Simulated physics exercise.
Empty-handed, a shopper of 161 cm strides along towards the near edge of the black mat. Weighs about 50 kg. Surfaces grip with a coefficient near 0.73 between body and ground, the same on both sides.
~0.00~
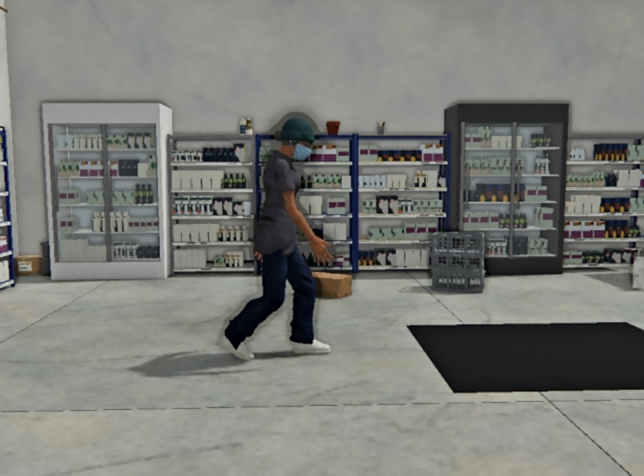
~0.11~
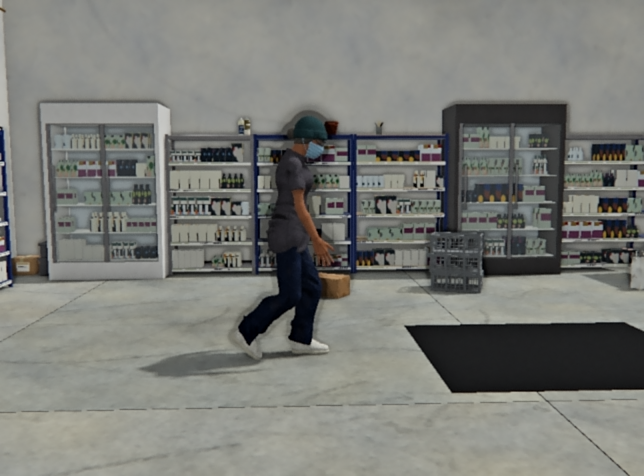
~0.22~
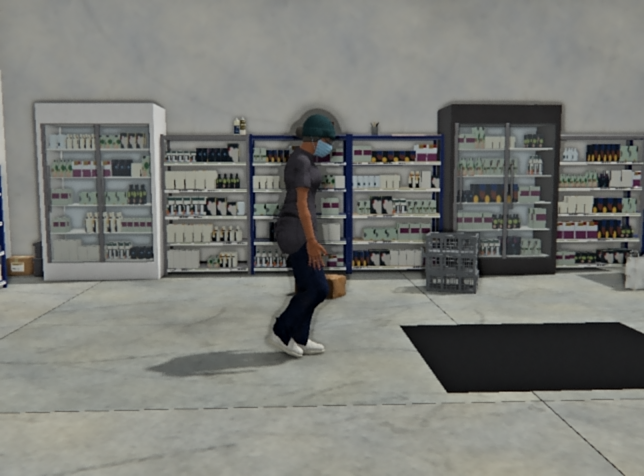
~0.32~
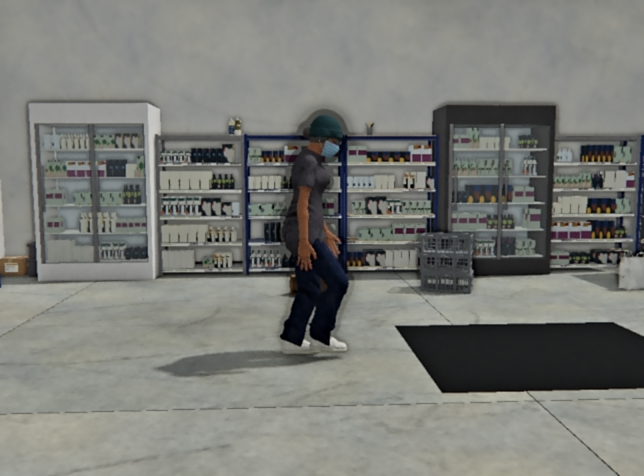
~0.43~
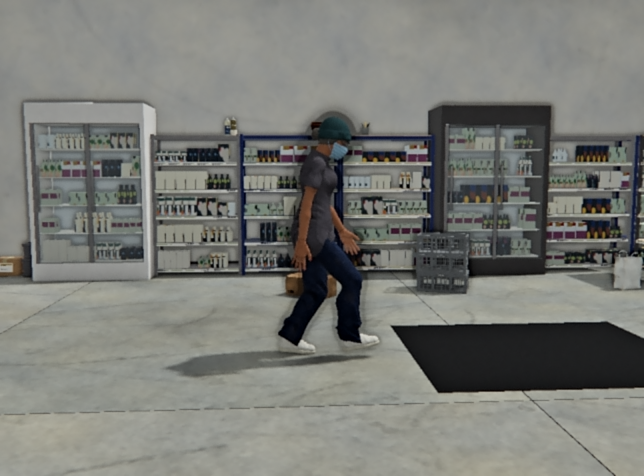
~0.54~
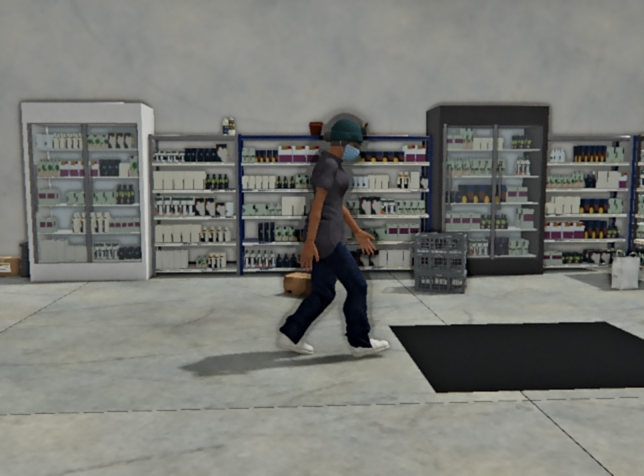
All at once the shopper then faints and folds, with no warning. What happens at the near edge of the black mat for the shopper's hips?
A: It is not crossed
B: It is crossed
A.
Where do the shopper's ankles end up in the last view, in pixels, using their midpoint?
I'd put it at roughly (352, 345).
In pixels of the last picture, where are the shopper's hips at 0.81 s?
Around (357, 278).
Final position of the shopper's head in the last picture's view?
(475, 357).
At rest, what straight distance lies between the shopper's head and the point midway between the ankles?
I'd say they're some 80 cm from each other.
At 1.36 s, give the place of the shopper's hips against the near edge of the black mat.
Short of it by around 10 cm.
After 0.81 s the shopper's hips are 35 cm short of the near edge of the black mat, near (357, 278) in the last picture's view; the shopper's head 23 cm short of the near edge of the black mat.
After 1.06 s the shopper's hips are 21 cm short of the near edge of the black mat, near (379, 304) in the last picture's view; the shopper's head 22 cm past the near edge of the black mat.
After 1.36 s the shopper's hips are 10 cm short of the near edge of the black mat, near (401, 324) in the last picture's view.
When all is still (2.6 s), shopper's hips stop short of the near edge of the black mat; shopper's head crosses the near edge of the black mat; shopper's chest crosses the near edge of the black mat.
